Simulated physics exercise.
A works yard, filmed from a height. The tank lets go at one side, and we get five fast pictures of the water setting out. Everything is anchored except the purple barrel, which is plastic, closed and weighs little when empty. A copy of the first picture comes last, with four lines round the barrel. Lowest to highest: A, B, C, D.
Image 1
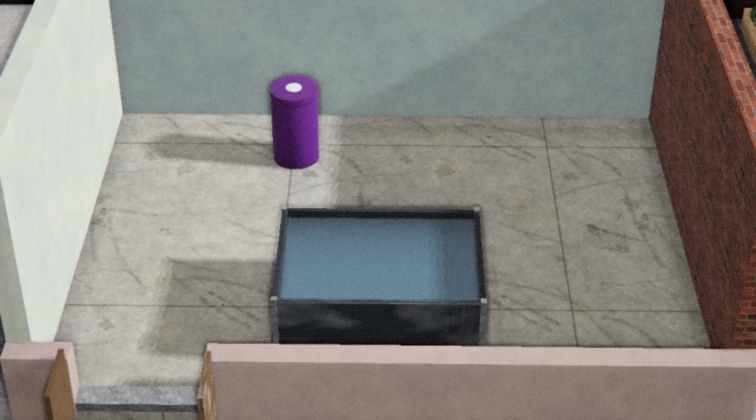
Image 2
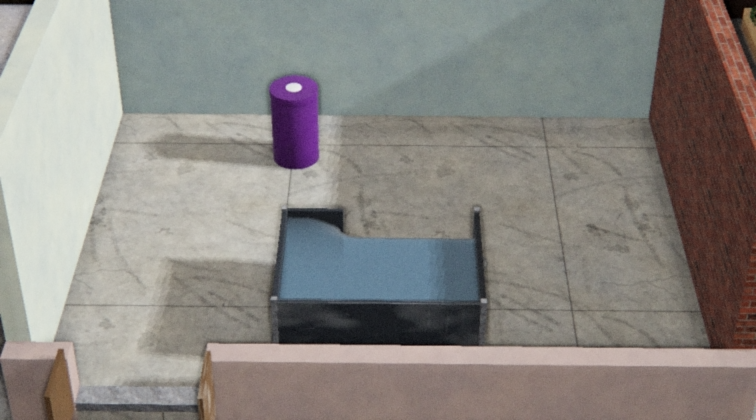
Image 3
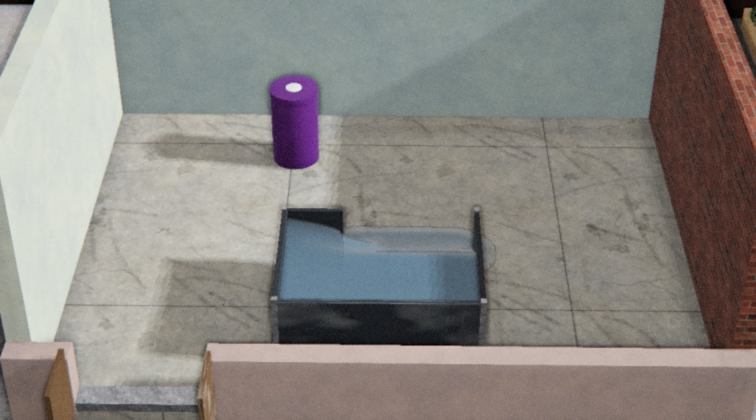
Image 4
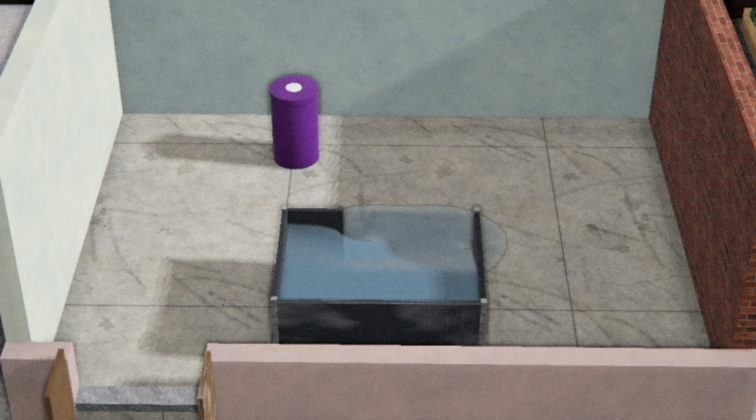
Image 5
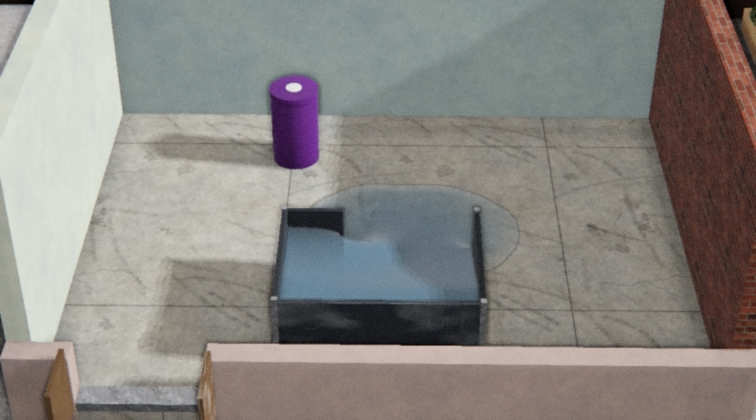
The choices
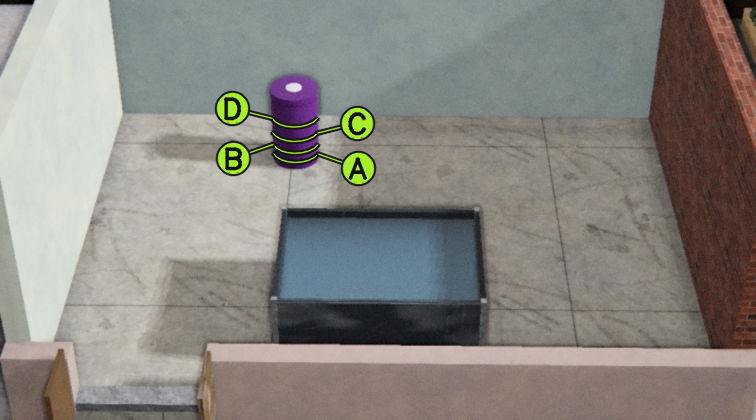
Water poured out through a gap that opened in the back wall of a dark tank and spread in a shallow pool across the yard floor behind it, while the purple barrel stood still.
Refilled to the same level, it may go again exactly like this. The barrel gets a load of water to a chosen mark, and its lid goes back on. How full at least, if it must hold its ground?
The limit is B.
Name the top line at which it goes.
That is line A.
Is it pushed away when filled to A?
Yes, that goes wrong.
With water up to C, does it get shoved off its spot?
No, that is safe.
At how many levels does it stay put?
Three of them.
On the marked copy, A at (295, 162); B at (294, 153); C at (294, 141); D at (293, 127); from the bottom up A, B, C, D.
With A, it is pushed about its own width away.
With B, it does not move.
With C, it does not move.
With D, it does not move.
